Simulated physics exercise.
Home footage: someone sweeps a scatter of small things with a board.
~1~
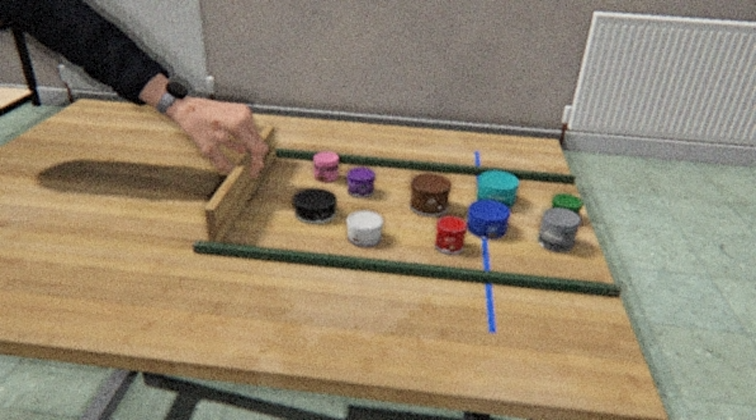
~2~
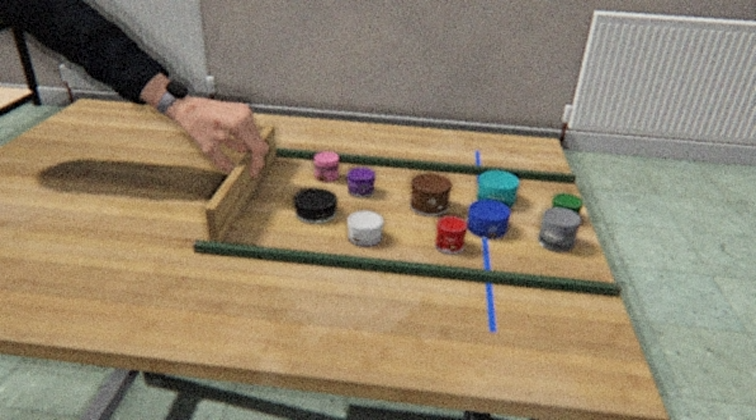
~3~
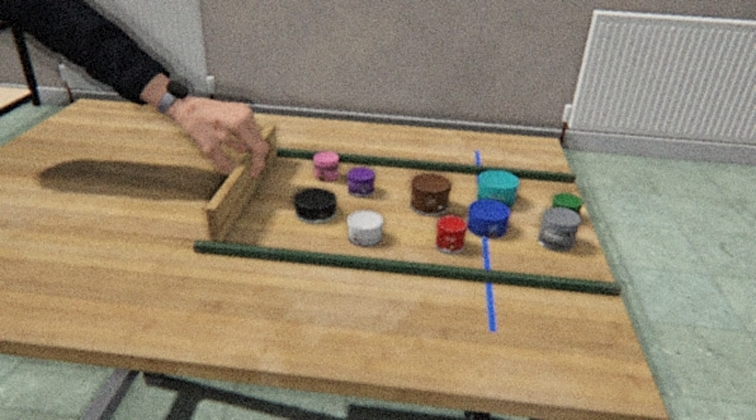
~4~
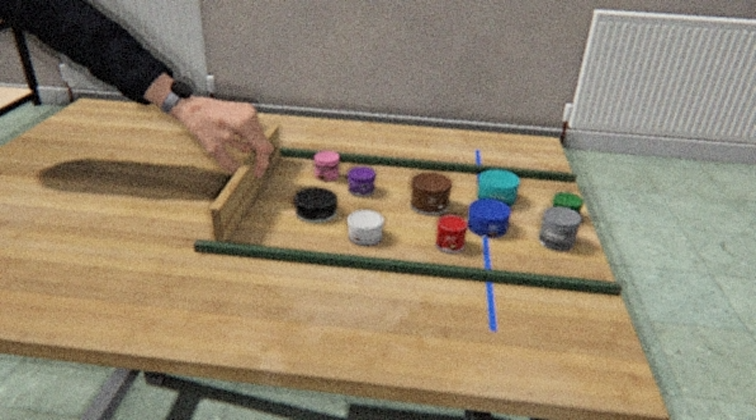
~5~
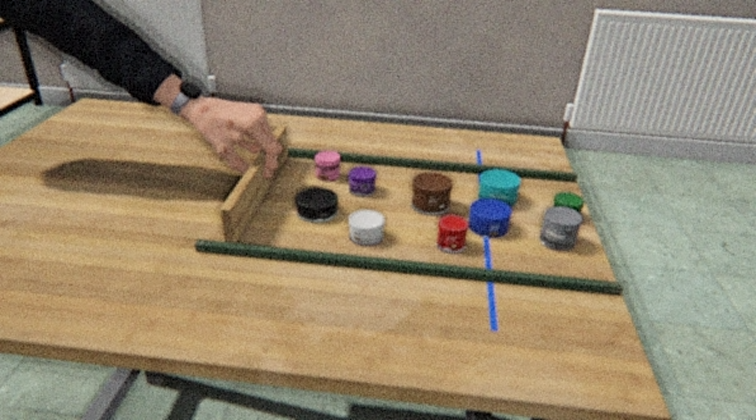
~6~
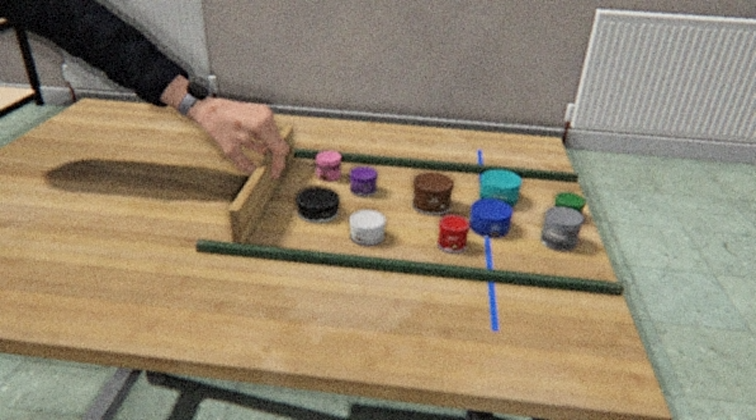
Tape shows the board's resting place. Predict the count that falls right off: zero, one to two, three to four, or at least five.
Every piece stays.
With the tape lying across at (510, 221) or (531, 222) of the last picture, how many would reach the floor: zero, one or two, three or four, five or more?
At each place: One to two and just one or two.
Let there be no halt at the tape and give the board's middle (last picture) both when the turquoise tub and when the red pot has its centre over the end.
The middle is at (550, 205) when it's the turquoise tub, and at (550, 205) when it's the red pot.
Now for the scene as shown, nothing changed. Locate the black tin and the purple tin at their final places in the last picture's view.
Black tin: (509, 225); purple tin: (499, 193).
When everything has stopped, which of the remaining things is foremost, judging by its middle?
That's the grey tub.
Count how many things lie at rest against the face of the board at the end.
So the total is 4.
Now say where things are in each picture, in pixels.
Green pot (566, 209); grey tub (559, 230); turquoise tub (497, 191); board (246, 179); tape (483, 220), in the first frame.
Grey tub (559, 230); black tin (316, 206), in the second frame.
Turquoise tub (498, 190); brown tin (430, 195), in the third frame.
Green pot (567, 207); board (251, 178), in the fourth frame.
Grey tub (560, 229); purple tin (363, 182), in the fifth frame.
Green pot (569, 207); grey tub (561, 229); turquoise tub (500, 189); board (266, 180); tape (485, 218), in the sixth frame.
Soon after, none off yet; green pot at rest near (569, 207); grey tub at rest near (561, 229); turquoise tub at rest near (500, 189).
Then, none off yet; green pot at rest near (569, 207); grey tub at rest near (561, 229); turquoise tub moved a little near (509, 187).
At rest, the number that fall off is zero.
